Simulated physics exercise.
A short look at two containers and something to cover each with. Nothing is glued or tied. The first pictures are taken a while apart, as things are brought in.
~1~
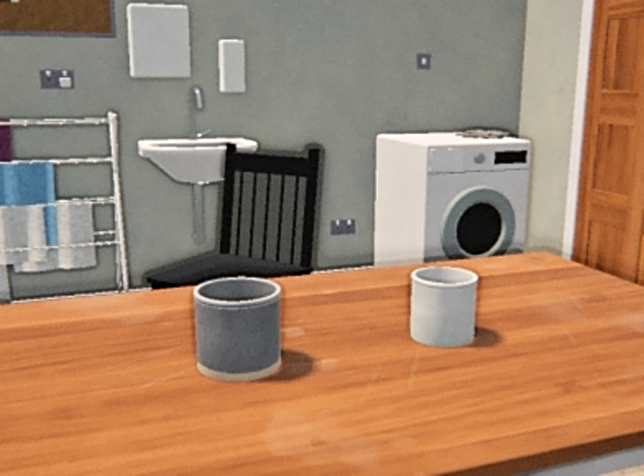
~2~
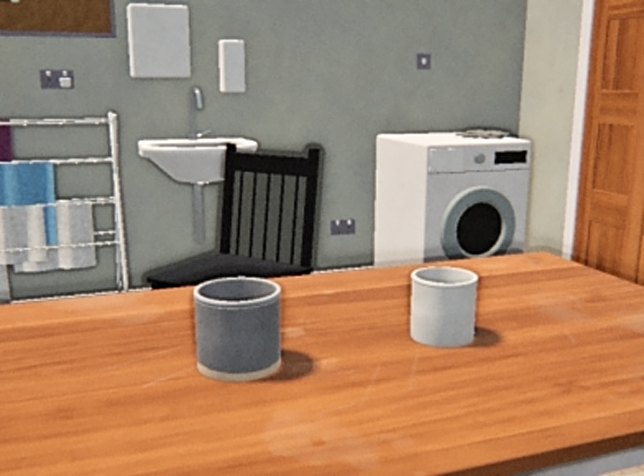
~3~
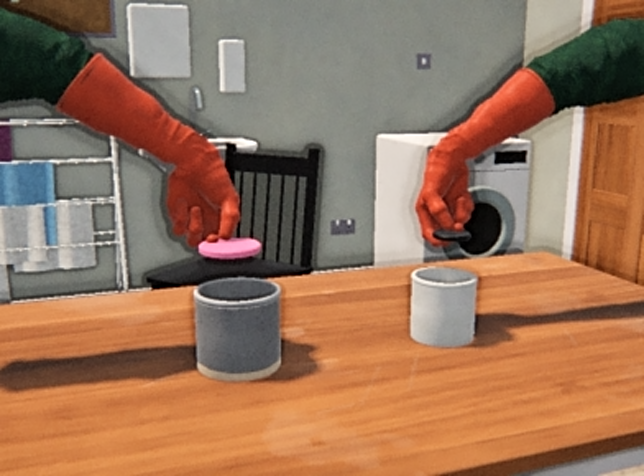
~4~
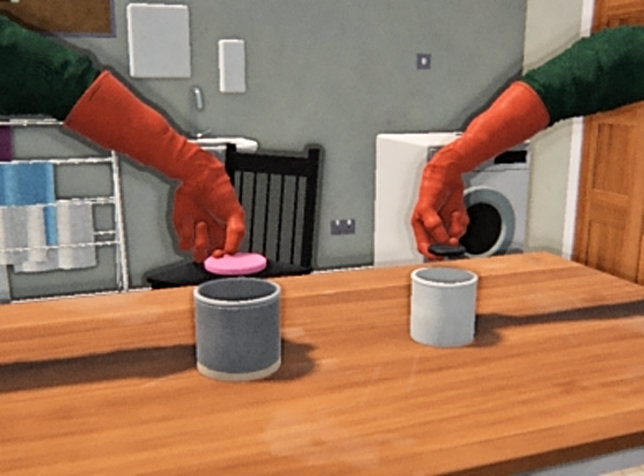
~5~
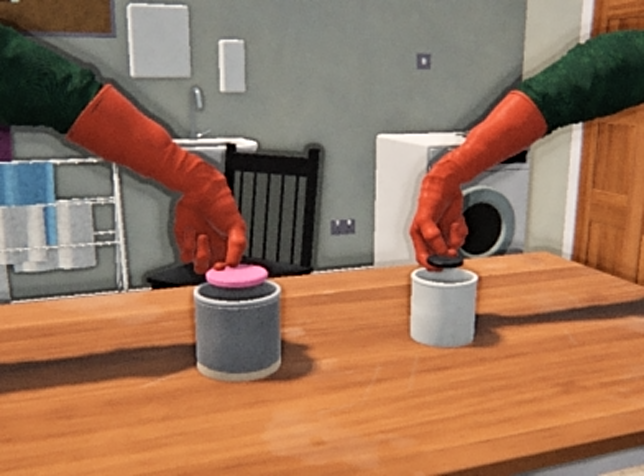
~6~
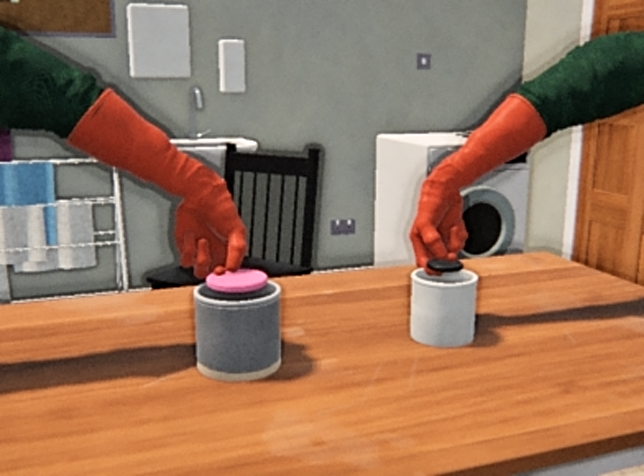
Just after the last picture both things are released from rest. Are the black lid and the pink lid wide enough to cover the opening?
The black lid slips past the rim, the pink lid slips past the rim.
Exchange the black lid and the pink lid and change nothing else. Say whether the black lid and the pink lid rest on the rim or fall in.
The black lid drops inside; the pink lid drops inside.
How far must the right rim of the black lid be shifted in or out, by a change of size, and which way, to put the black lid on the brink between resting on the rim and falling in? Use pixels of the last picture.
A shift of 8 pixels, going right.
Then, 0.14 s past the last view, black lid travelled about its own width near (443, 295); pink lid travelled a little near (238, 313).
Finally, the black lid falls in, near (442, 331); the pink lid falls in, near (239, 358).
